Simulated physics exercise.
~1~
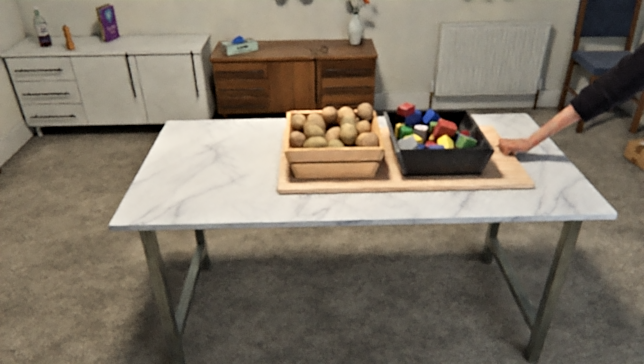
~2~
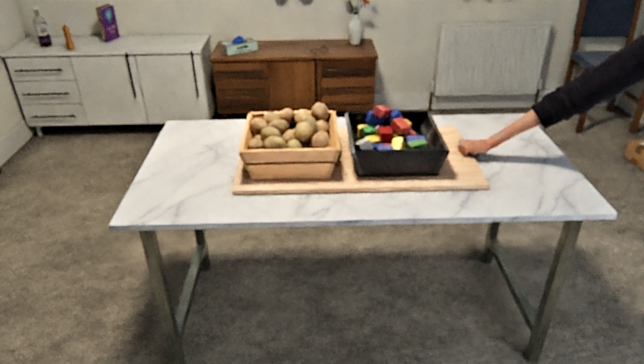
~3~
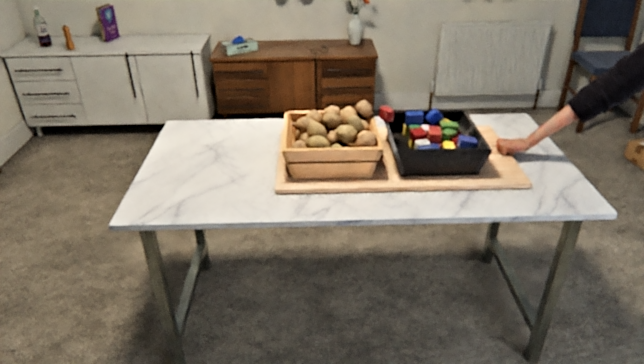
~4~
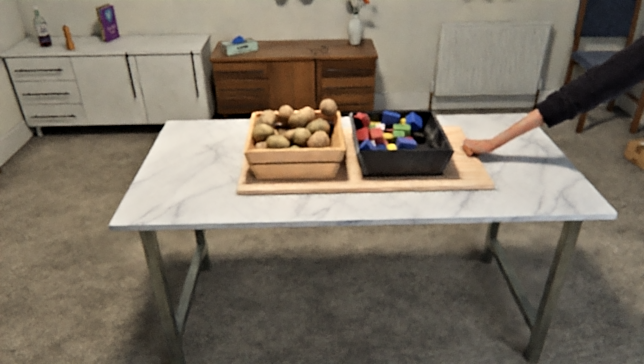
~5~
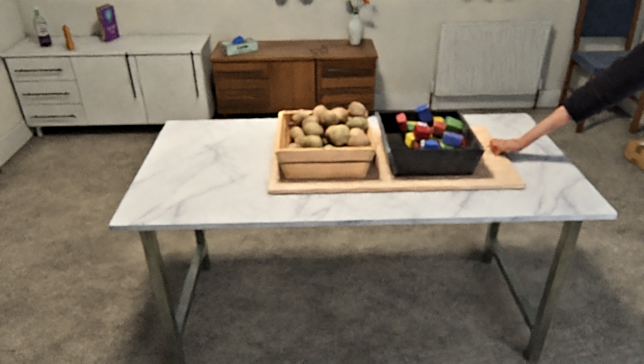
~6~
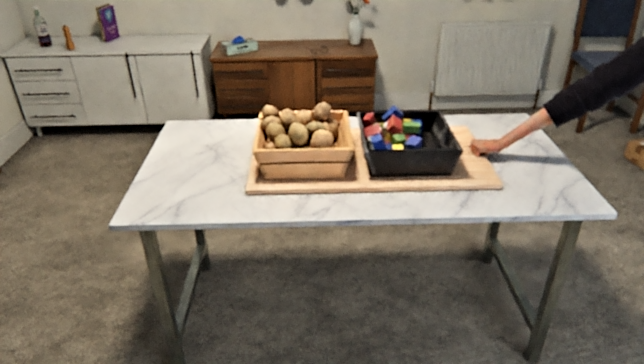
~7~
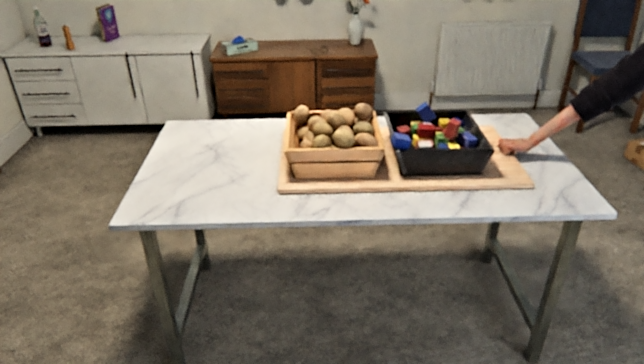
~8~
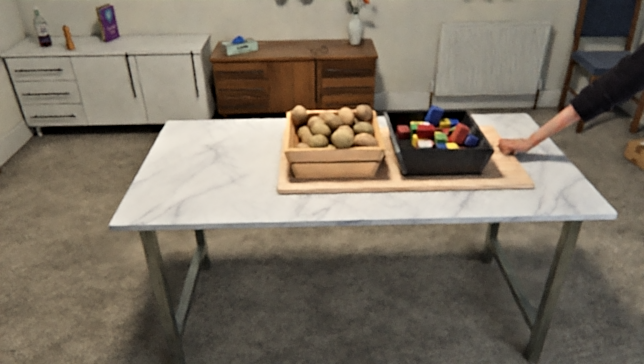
In the video, a hand slides a wooden board holding a wooden tub of potatoes and a black tub of colourful toy bricks left and right repeatedly across a marble-patterned table, finally leaving it still toward the right with both tubs still full.
